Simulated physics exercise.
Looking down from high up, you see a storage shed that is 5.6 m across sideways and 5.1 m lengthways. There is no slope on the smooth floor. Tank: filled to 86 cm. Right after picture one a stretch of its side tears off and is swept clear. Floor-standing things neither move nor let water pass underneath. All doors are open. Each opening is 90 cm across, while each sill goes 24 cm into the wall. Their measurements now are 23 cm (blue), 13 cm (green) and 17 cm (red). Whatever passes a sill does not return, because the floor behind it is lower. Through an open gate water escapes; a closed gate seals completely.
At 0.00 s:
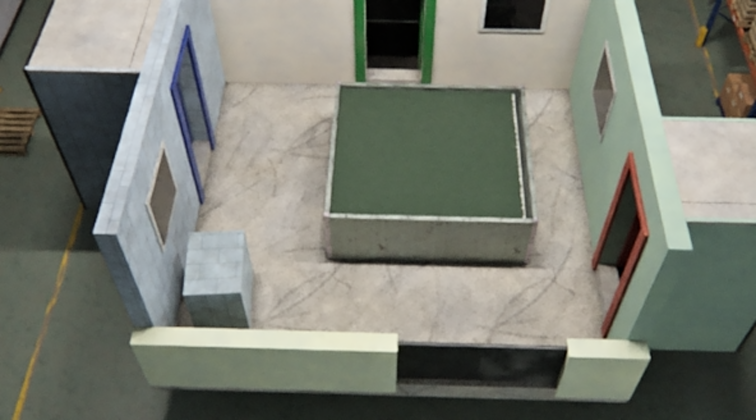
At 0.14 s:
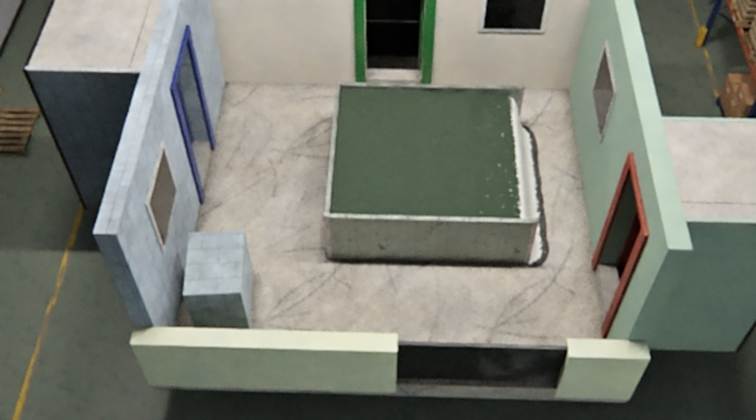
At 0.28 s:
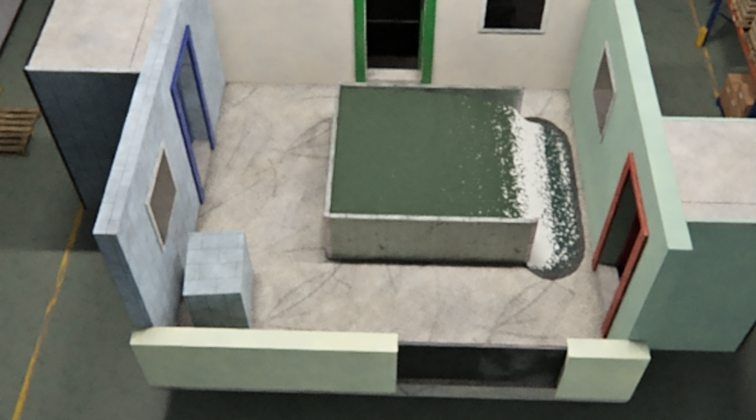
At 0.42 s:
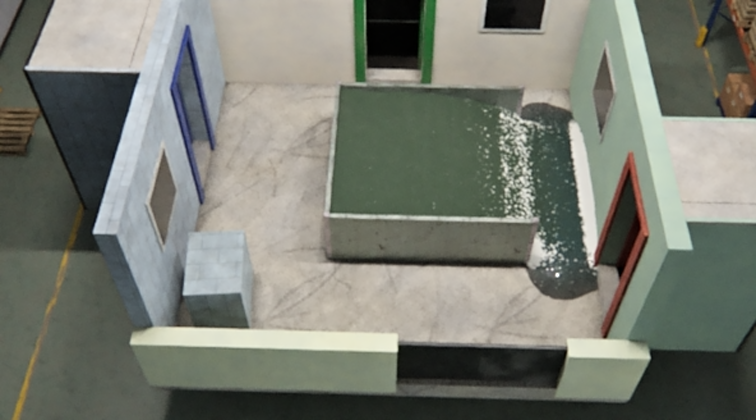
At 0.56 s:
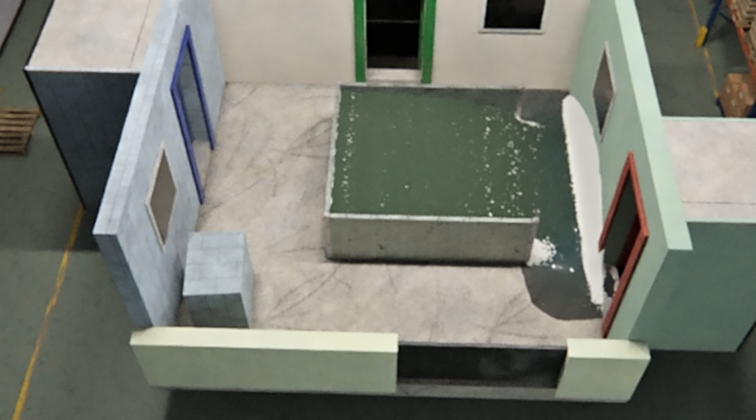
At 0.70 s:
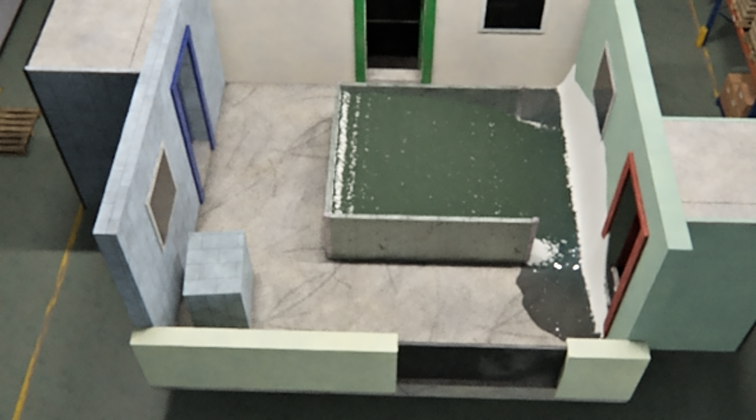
A storage shed with an open top and a smooth pale floor is seen from high above, the view staying still. A broad tank of dark green water stands in the middle, with a grey block at lower left, a blue door left, a green door at back and a red door right. The tank's right side gives way, and foaming water pours out, spreads across the floor, and reaches the right wall and red door.
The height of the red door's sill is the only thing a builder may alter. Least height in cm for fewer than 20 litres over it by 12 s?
Roughly 33 cm.
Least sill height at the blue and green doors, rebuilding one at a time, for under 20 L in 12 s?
You'd want about 17 centimetres at blue and about 20 centimetres at green.
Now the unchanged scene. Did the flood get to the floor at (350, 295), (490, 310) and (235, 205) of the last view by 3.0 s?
Point 1: Awash; point 2: Awash; point 3: Bone dry.
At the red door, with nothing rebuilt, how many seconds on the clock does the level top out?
Some 1.6 s, more or less.
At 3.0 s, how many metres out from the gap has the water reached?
Front distance: Approx. 5.4 m.
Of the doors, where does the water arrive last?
Last in line is the blue door.
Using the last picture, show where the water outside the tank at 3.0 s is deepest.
Check close to (237, 84).
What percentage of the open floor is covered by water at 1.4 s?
I'd estimate about 30 percent.
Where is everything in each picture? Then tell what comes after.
In the first picture, still water, 86 cm deep, in the tank at (430, 151); the red door at (617, 256) is dry.
In the second picture, the gap is at (520, 181), the front 0.3 m out at (541, 254); the back of the tank holds 86 cm.
In the third picture, the gap is at (520, 182), the front 0.8 m out at (580, 248); the back of the tank holds 86 cm.
In the fourth picture, the gap is at (520, 183), the front 1.0 m out at (573, 118); the back of the tank holds 86 cm.
In the fifth picture, the front is at (570, 96), 1.3 m from the gap at (520, 184); 3.6 m2 of floor is wet, 83 cm left at the back.
In the sixth picture, the front is at a hidden place, 1.6 m from the gap at (520, 184); 3.8 m2 of floor is wet, 74 cm left at the back; water is at the red door at (617, 256).
After 1.4 s water covers 30 % of the floor, deepest (78 cm) near (570, 99); 30 cm at the red door, 19 litres in over its 17 cm sill.
After 3.0 s water covers 80 % of the floor, deepest (62 cm) near (237, 84); 29 cm at the red door, 111 litres in over its 17 cm sill.
After 12.0 s water covers 100 % of the floor, deepest (25 cm) near (339, 365); 20 cm at the red door, 234 litres in over its 17 cm sill.
At the red door as built, the water arrived by 0.6 s and peaked near 31 cm at 1.6 s.
Run again over the same 12 s with other heights there, 32 litres in over 30 cm, 3 litres over 40.5 cm. The limit of 20 litres is kept from about 33 cm up.
